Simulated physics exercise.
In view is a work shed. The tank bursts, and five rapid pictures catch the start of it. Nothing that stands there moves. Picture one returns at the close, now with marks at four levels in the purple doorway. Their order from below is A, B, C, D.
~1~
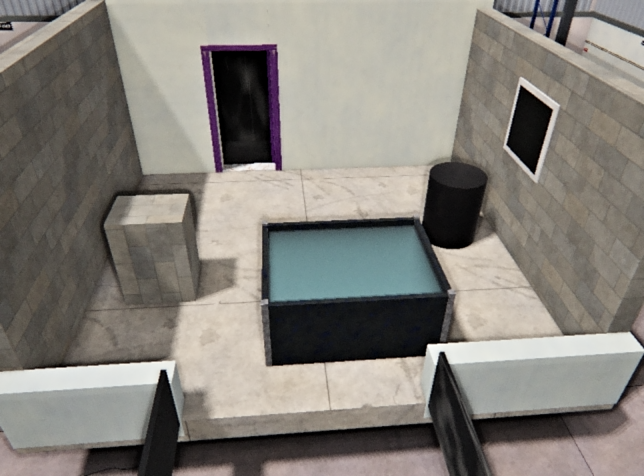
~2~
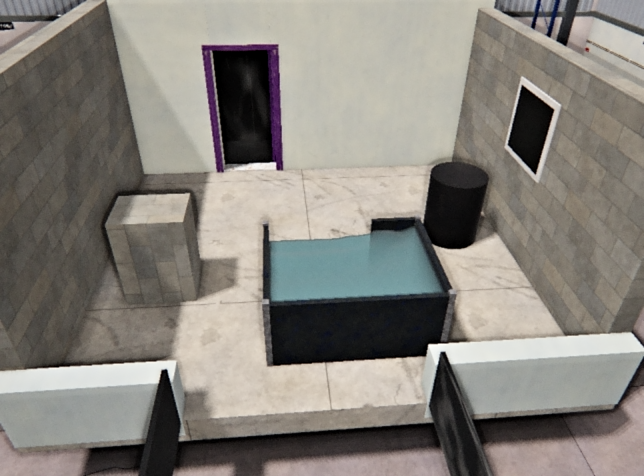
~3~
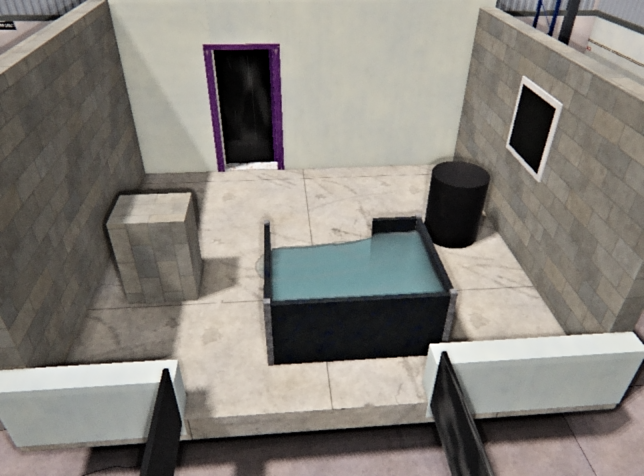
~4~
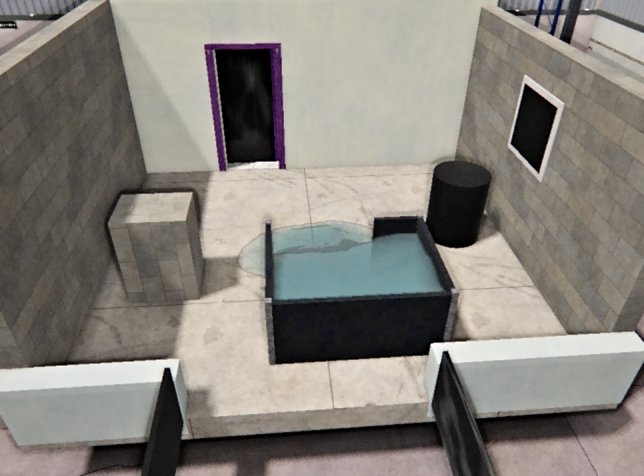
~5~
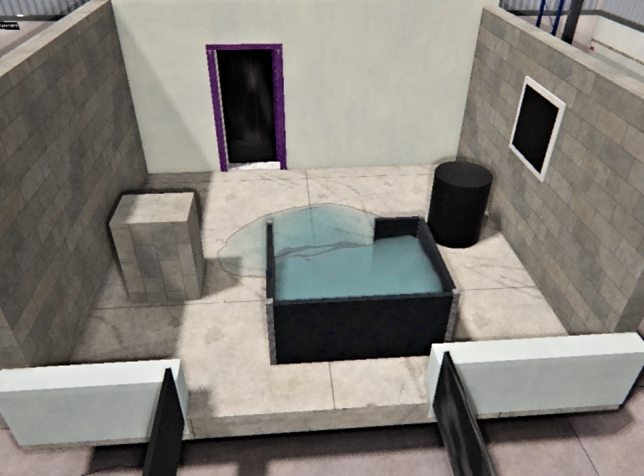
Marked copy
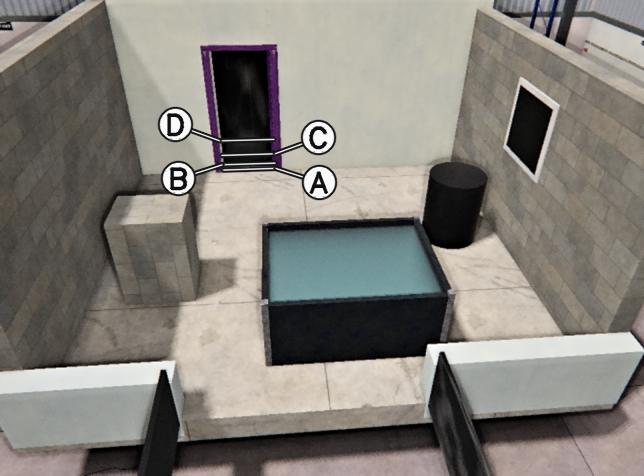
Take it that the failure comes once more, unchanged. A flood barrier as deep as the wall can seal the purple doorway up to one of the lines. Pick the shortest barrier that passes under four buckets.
Mark C just does it.
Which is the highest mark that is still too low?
The answer is B.
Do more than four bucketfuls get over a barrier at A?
Yes, that goes wrong.
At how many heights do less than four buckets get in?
Two.
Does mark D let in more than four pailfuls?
No, that is safe.
In white, A at (249, 169); B at (249, 163); C at (248, 154); D at (247, 140); from the bottom up A, B, C, D.
With A, dozens of bucketfuls pour in.
With B, about 9 bucketfuls get in.
With C, a splash gets over, under a bucket.
With D, nothing gets over.
